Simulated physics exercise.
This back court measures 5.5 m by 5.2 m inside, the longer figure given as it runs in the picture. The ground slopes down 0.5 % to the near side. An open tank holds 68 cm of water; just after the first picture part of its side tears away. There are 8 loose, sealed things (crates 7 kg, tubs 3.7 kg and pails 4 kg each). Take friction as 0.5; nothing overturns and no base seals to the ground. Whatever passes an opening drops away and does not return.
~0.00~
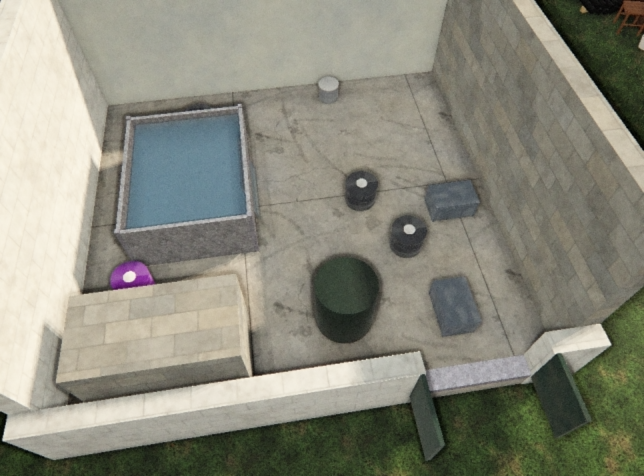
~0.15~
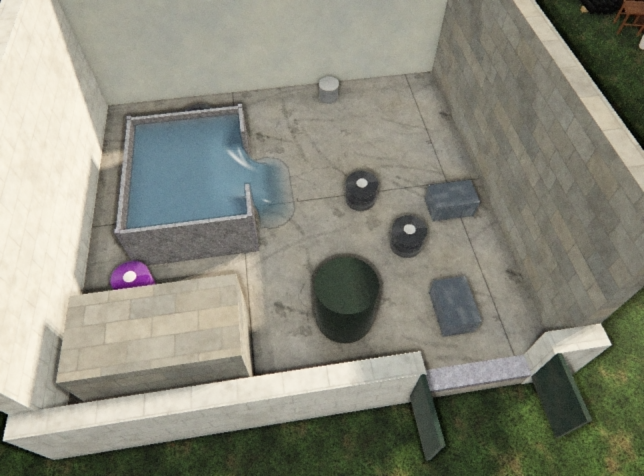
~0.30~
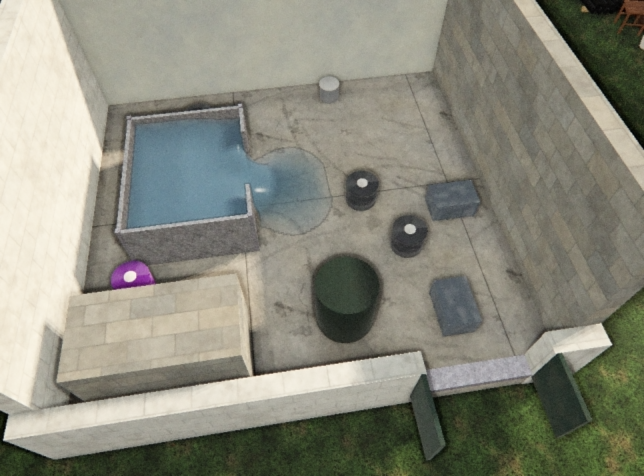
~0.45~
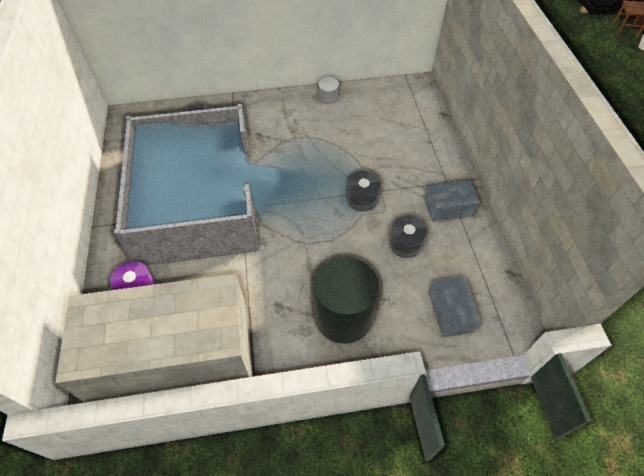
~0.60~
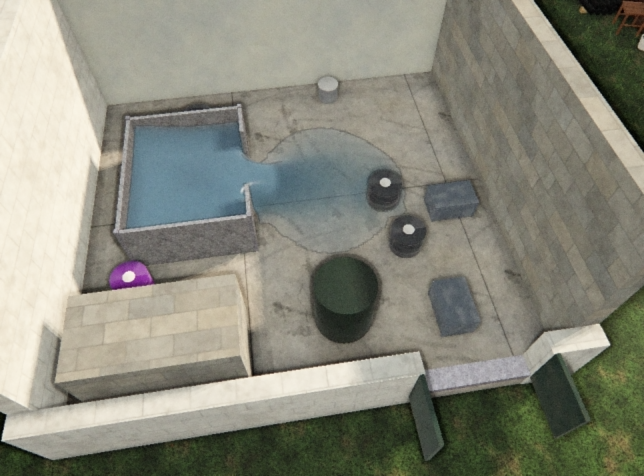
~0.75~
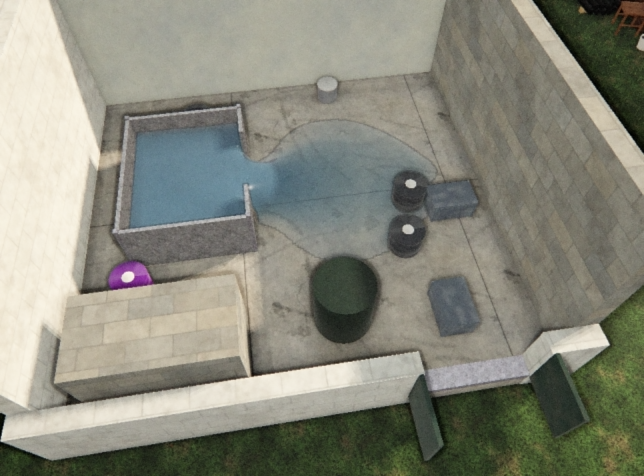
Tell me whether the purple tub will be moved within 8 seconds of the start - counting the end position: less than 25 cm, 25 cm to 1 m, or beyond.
Purple tub barely shifts.
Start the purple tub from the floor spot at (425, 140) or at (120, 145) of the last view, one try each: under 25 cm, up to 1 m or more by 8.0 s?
In that order: It travels far; it gets carried off.
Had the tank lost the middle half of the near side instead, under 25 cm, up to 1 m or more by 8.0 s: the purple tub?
In that case the purple tub ends far away.
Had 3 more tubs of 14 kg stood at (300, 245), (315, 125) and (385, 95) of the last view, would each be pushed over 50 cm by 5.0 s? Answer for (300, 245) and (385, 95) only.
In that order: Under, more.
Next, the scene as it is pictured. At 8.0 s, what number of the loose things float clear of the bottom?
3 of them.
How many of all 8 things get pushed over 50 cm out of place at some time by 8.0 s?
That makes 7.
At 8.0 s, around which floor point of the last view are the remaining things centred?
Around (125, 195).
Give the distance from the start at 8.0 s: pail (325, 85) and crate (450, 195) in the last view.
In that order: 350 cm, washed out.
After 1.6 s the purple tub is near (128, 277), 0.0 m from its start, aground; 0 of 8 are out; 3 afloat.
After 3.6 s the purple tub is near (128, 277), 0.0 m from its start, aground; 2 of 8 are out; 3 afloat.
After 5.6 s the purple tub is near (128, 277), 0.0 m from its start, aground; 3 of 8 are out; 3 afloat.
After 8.0 s the purple tub is near (128, 277), 0.0 m from its start, aground; 4 of 8 are out; 3 afloat.
